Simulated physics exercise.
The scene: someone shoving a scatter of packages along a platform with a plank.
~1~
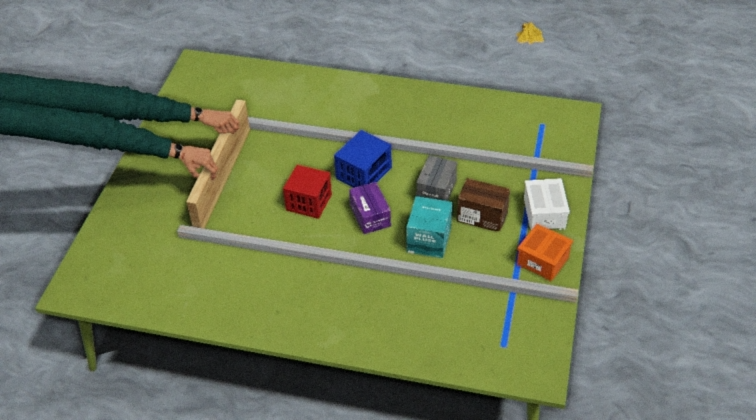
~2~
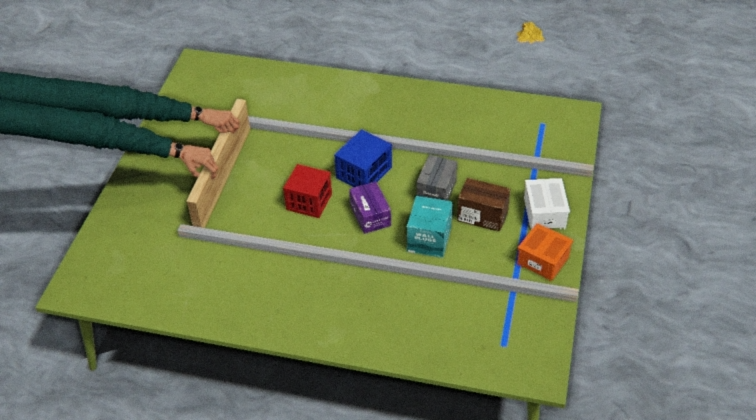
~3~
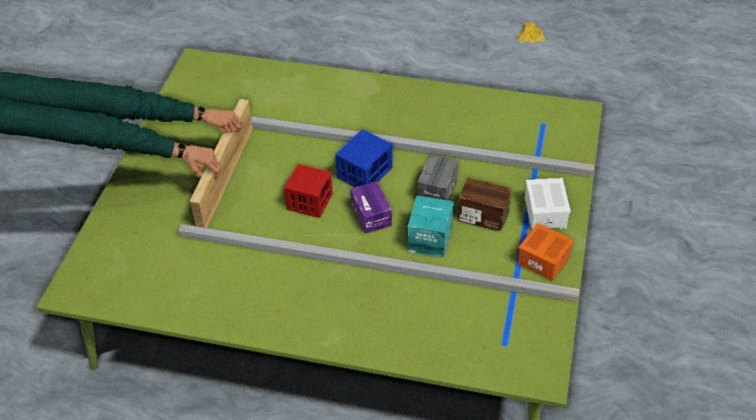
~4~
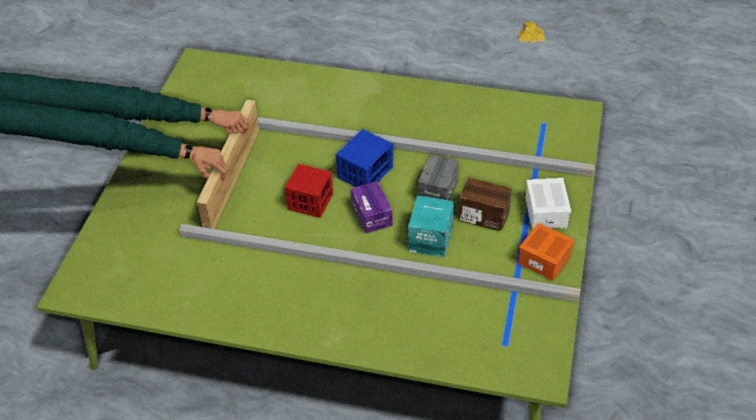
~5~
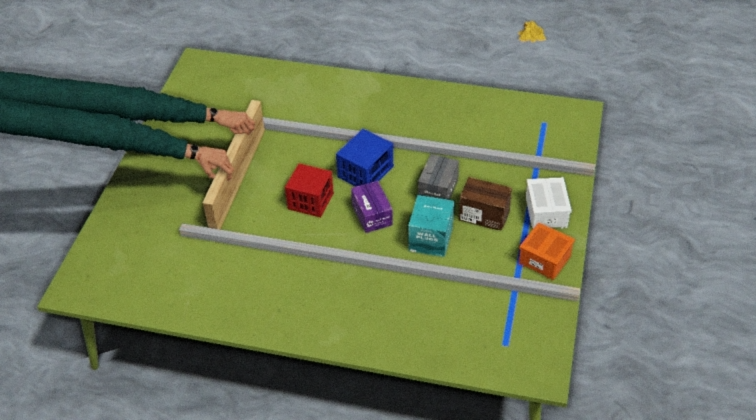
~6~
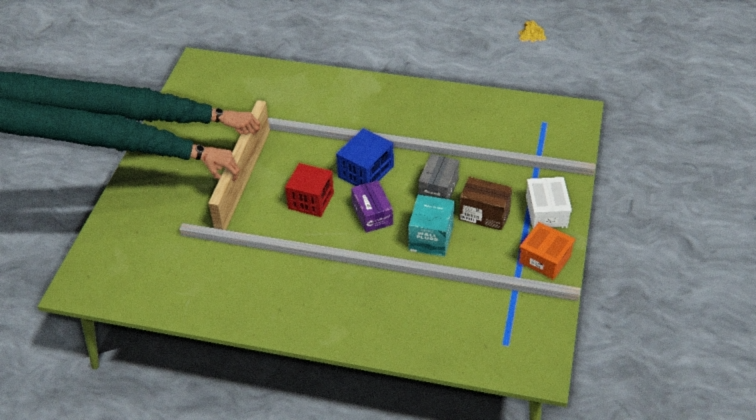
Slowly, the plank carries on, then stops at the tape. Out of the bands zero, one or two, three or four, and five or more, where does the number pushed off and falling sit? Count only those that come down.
It sits at three or four.
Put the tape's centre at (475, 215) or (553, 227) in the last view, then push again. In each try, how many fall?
First try 1, second try 6.
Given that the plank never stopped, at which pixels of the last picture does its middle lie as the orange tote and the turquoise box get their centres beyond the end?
When the orange tote crosses, the middle is near (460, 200); when the turquoise box crosses, near (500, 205).
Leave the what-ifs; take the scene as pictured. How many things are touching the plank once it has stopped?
I count 2 of them.
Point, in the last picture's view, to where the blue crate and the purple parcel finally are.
Final pixels, roughly: (553, 183) for the first, (577, 242) for the other.
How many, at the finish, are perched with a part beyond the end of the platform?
That'd be 2.
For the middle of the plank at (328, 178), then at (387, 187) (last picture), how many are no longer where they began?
Well, it's 2 at the first one and 5 at the second.
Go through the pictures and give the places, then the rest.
In the first picture, orange tote (544, 253); white tote (546, 205); brown parcel (483, 205); plank (220, 164); tape (525, 225).
In the second picture, white tote (546, 204); turquoise box (430, 227).
In the third picture, brown parcel (484, 205); blue crate (364, 161).
In the fourth picture, orange tote (546, 252); purple parcel (372, 207).
In the fifth picture, white tote (548, 204); grey box (438, 181).
In the sixth picture, orange tote (546, 251); white tote (548, 203); brown parcel (485, 204); plank (241, 165); tape (527, 223).
Early on, none off yet; orange tote at rest near (546, 251); white tote at rest near (548, 203); brown parcel at rest near (485, 204).
A while later, none off yet; orange tote at rest near (546, 251); white tote at rest near (548, 203); brown parcel moving near (489, 205).
Further along, none off yet; orange tote travelled about its own width near (589, 257); white tote travelled about its own width near (587, 201); brown parcel travelled well along near (561, 220).
Finally, the number that fall off is three or four; lost, turquoise box, brown parcel, white tote and orange tote.
